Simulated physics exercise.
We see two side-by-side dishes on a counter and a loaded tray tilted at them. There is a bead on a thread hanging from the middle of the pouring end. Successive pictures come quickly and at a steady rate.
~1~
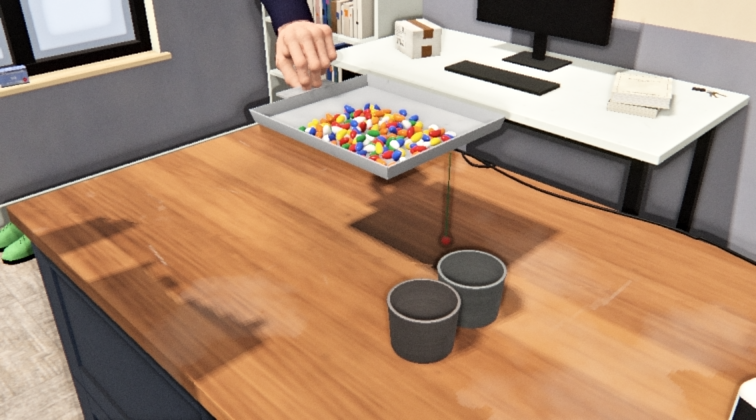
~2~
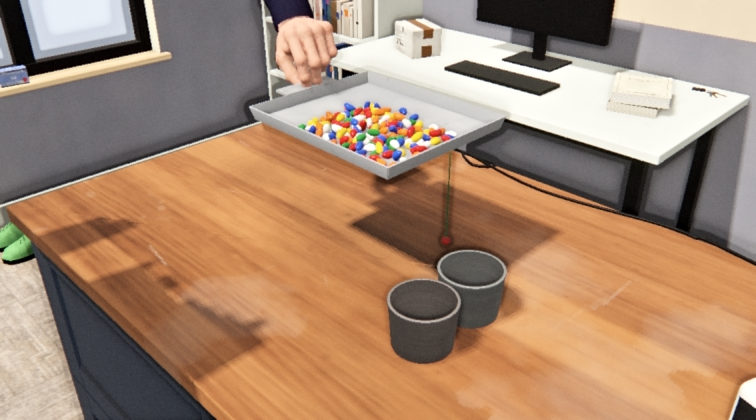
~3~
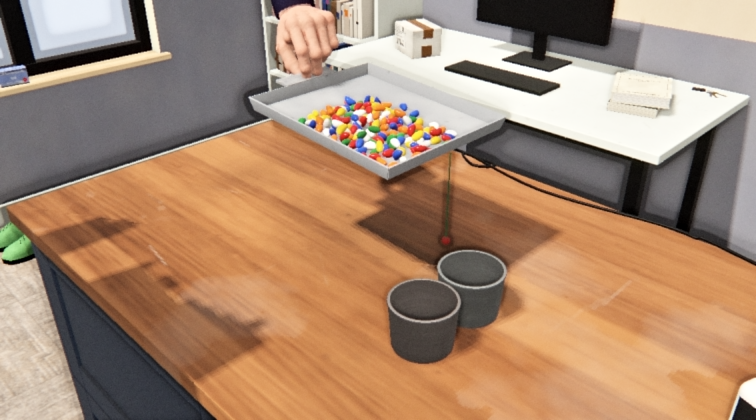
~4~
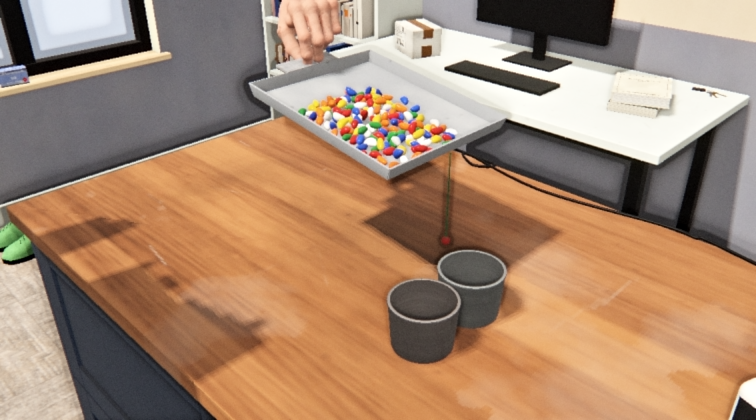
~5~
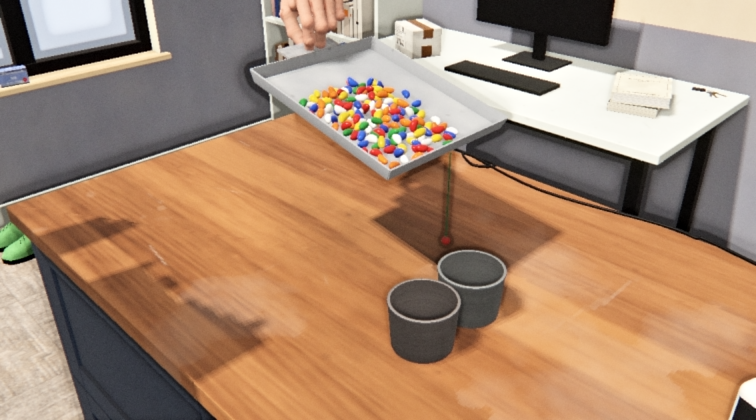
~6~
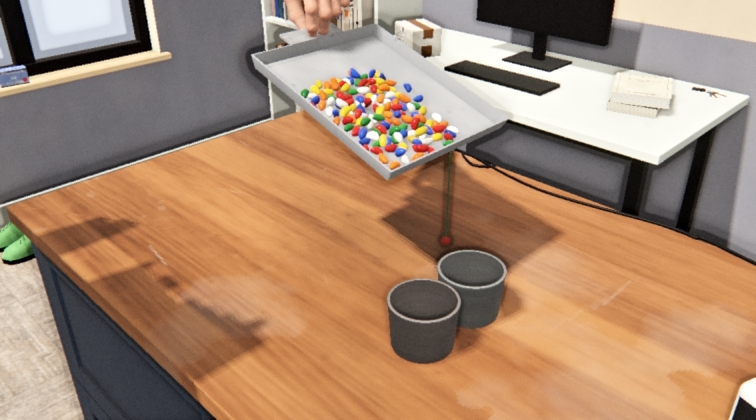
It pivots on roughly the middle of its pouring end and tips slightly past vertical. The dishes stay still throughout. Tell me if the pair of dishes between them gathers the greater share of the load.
They do.
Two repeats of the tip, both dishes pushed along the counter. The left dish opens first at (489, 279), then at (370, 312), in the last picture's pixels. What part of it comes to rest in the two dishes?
Close to 40 in a hundred, then close to 20 in a hundred.
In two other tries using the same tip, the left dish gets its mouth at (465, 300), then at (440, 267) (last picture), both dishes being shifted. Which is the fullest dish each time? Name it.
For the two places in order: The leftward one, the leftward one.
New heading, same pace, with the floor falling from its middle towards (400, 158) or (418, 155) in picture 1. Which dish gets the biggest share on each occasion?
Result - first place: The left side, second place: The left side.
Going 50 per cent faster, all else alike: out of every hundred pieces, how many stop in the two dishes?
It would be around 60 percent.
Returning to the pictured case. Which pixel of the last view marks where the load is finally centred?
Close to (468, 311), more or less.
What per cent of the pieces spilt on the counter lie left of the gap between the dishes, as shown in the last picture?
About 10 percent.
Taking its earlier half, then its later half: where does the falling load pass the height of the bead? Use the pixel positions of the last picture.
Early half (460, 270), late half (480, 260).
Soon, tray tipped steeply; nearly all on the tray; a stray few in the air.
A while on, tray tipped past a quarter turn; most on the tray; a small part in the left dish; a stray few in the right dish; a stray few outside both; a small part in the air.
Towards the end, tray tipped past a quarter turn; about a third in the left dish; about a third in the right dish; about a third outside both.
Finally, tray tipped past a quarter turn; about a third in the left dish; about a third in the right dish; about a third outside both.
